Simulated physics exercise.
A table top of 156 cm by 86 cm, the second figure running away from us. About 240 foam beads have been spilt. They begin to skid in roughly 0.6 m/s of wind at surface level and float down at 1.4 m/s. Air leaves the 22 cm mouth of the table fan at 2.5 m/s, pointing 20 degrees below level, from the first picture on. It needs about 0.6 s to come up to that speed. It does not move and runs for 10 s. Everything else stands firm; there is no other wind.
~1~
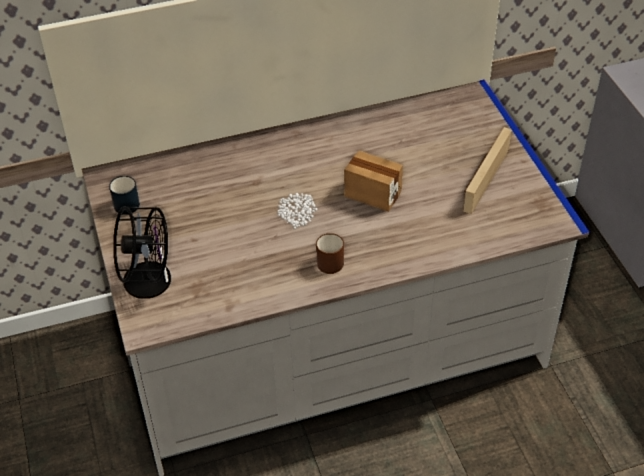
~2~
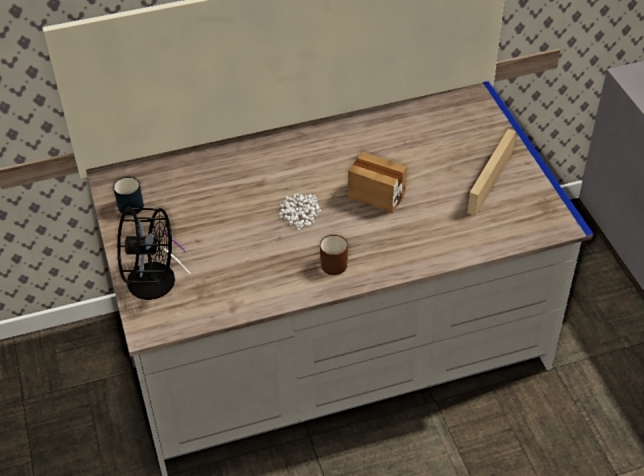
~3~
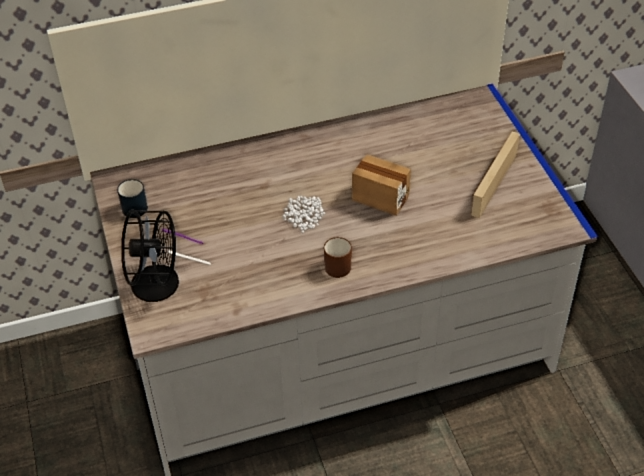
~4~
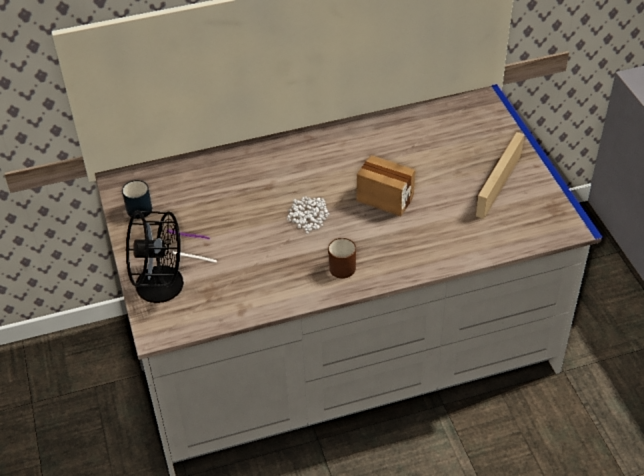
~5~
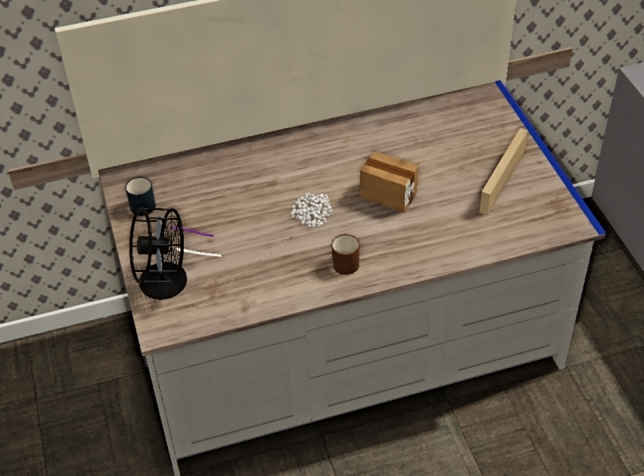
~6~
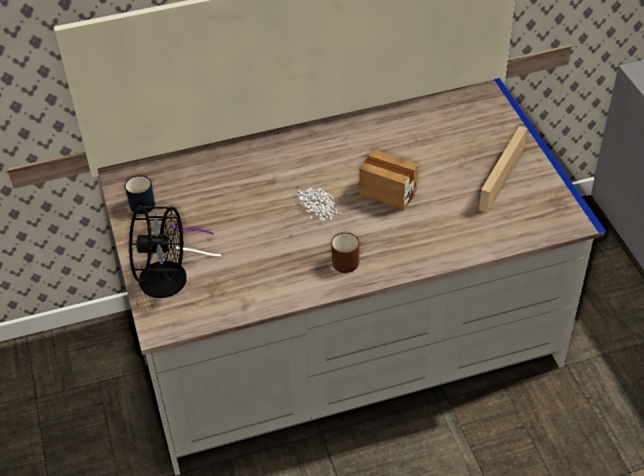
White foam beads lie on a wood-topped counter in a room with patterned wallpaper, seen from above at an angle. A black fan and dark teal mug stand at left, a reddish-brown mug and brown box near the middle, and a pale wooden bar by the blue right edge. The camera drifts slightly left as purple and white streamers blow rightward from the fan, then many beads skid a little right.
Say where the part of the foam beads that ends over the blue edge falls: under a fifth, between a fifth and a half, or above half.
By then over half are over the blue edge.
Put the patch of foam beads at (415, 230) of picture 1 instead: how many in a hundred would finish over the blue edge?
In that case some 30 per cent.
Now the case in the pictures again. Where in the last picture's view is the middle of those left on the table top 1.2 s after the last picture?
Around (446, 92).
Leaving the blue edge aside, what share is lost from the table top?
About 0 %.
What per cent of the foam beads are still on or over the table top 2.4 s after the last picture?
Some 30 per cent.
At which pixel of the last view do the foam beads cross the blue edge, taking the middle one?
Near (502, 82).
Then, 1.2 s after the last picture the count stands so, 11 % are over the blue edge; the middle of those still in play is near (450, 91).
Then, 2.4 s after the last picture the count stands so, 71 % are over the blue edge; the middle of those still in play is near (456, 127).
Then, 4.7 s after the last picture the count stands so, 88 % are over the blue edge.
Then, 9.2 s after the last picture, at the end, 92 % are over the blue edge.
